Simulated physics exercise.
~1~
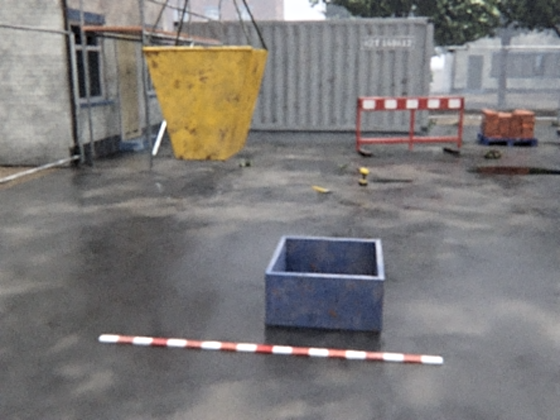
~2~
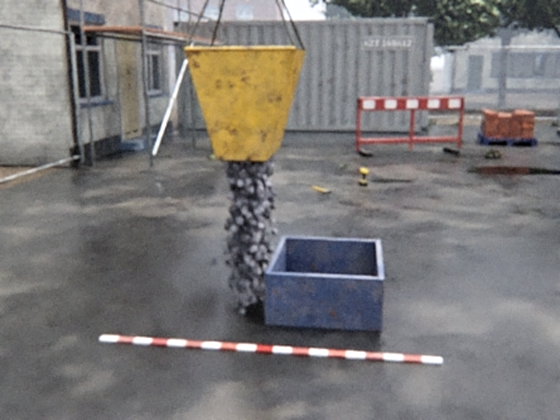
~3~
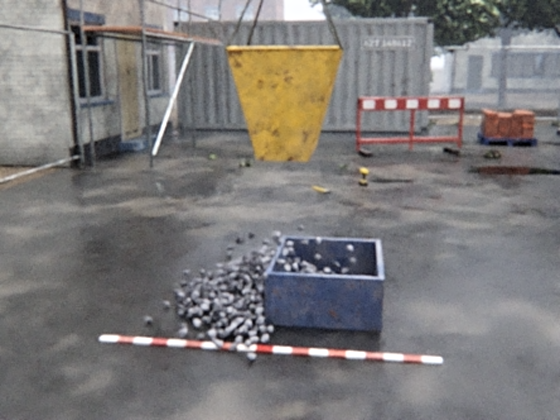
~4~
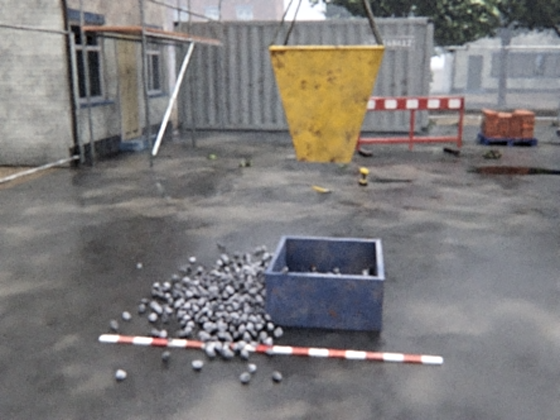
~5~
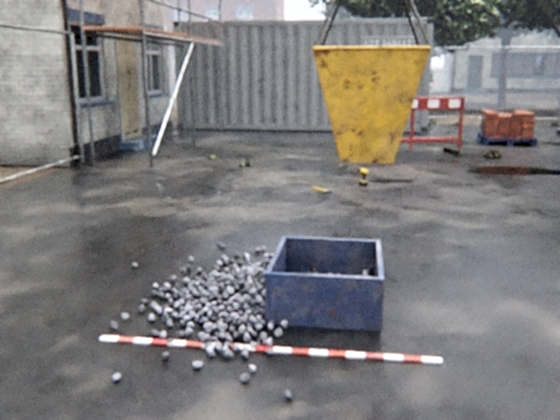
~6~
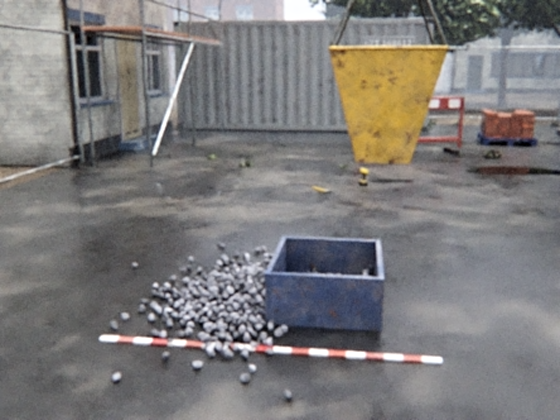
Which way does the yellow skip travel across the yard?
The yellow skip travels to the right, passing over the area of the blue bin.
